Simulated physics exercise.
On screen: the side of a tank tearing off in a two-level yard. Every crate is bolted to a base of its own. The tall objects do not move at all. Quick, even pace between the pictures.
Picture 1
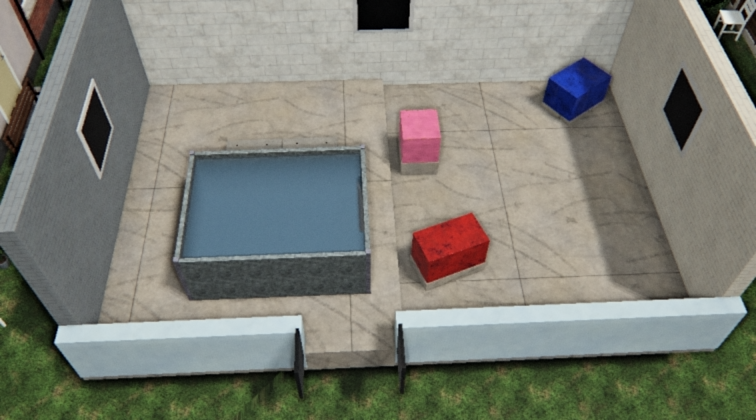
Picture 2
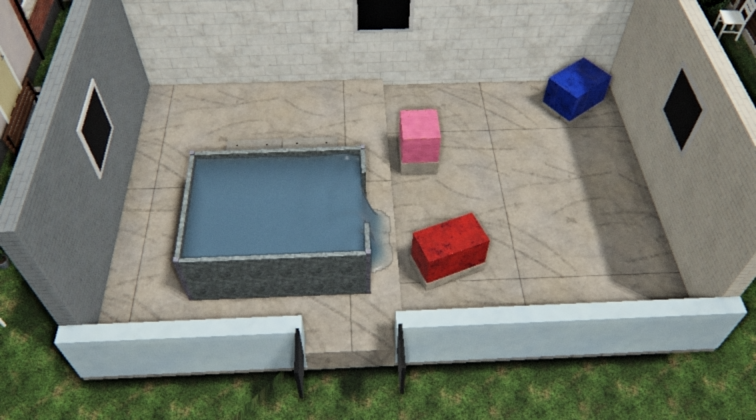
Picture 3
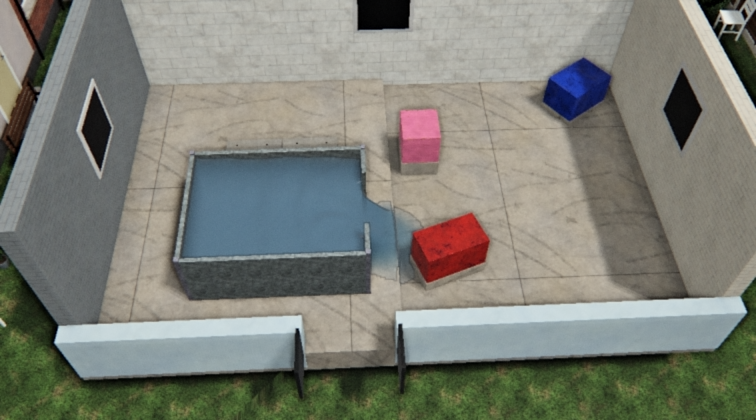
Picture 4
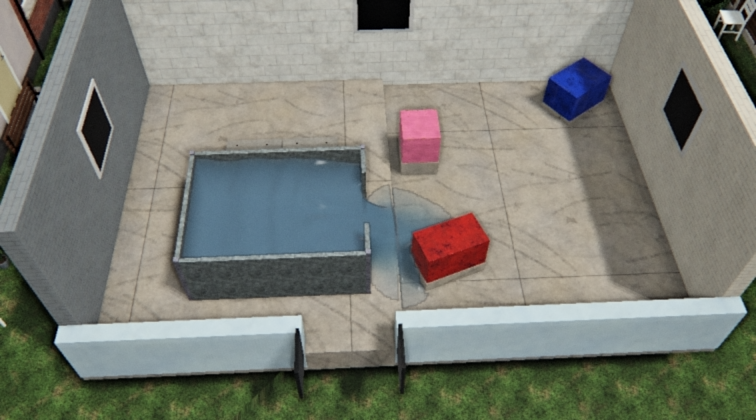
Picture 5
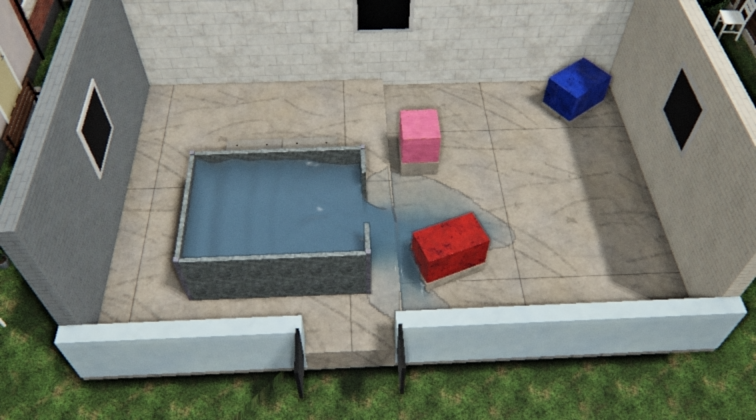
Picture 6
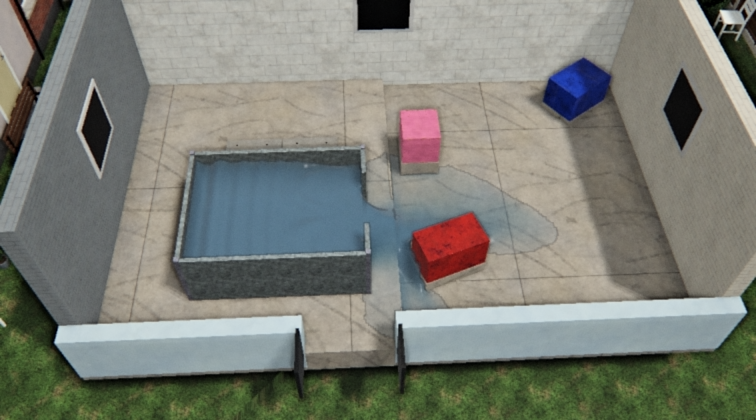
In a walled, paved yard, a stone-sided tank full of water stands at left, with pink, red and blue blocks to its right. Part of the tank's right side breaks open and water pours through the gap, reaches the red block, then spreads around it across the paving toward the right.
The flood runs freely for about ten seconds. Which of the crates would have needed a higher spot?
As I see it, the blue crate will be reached by the flood. The pink crate will be out of the flood. The red crate will be reached by the flood.
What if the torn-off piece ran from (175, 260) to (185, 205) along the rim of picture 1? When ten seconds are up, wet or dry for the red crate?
In that case the red crate comes through dry.
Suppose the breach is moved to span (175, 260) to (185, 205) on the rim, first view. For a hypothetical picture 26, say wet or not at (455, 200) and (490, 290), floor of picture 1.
I'd expect the first point to stay dry and the second point to be reached.
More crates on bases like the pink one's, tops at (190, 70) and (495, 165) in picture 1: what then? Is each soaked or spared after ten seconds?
Going in order, the first crate remains untouched while the second gets reached.
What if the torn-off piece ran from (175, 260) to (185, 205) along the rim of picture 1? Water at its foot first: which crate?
That would be the red crate, reached first.
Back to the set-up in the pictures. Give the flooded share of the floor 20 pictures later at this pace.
About 55 per cent.
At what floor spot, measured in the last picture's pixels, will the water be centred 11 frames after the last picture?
At about (380, 223).
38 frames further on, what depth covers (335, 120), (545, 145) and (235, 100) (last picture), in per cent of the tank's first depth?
About 2 per cent, then 20 per cent, then 0 per cent.
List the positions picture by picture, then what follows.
The first frame shows the water tank at (276, 204) is whole and still.
In the second frame, the front is at (380, 266), out from the gap at (364, 226).
In the third frame, the front is at (413, 274), out from the gap at (364, 226).
In the fourth frame, the front is at a hidden place, out from the gap at (364, 227).
In the fifth frame, the front is at (507, 234), out from the gap at (364, 226).
In the sixth frame, the front is at (544, 223), out from the gap at (364, 226).
A moment on, water covers 30 % of the floor; the blue crate not reached, the pink crate water round its plinth, the red crate water round its plinth.
Next, water covers 50 % of the floor; the blue crate water round its plinth, the pink crate water round its plinth, the red crate water round its plinth.
Then, water covers 55 % of the floor; the blue crate water round its plinth, the pink crate water round its plinth, the red crate water round its plinth.
Later, water covers 60 % of the floor; the blue crate water round its plinth, the pink crate water round its plinth, the red crate water round its plinth.
In the end, water covers 70 % of the floor; the blue crate was topped, the pink crate stayed above the water, the red crate was topped.
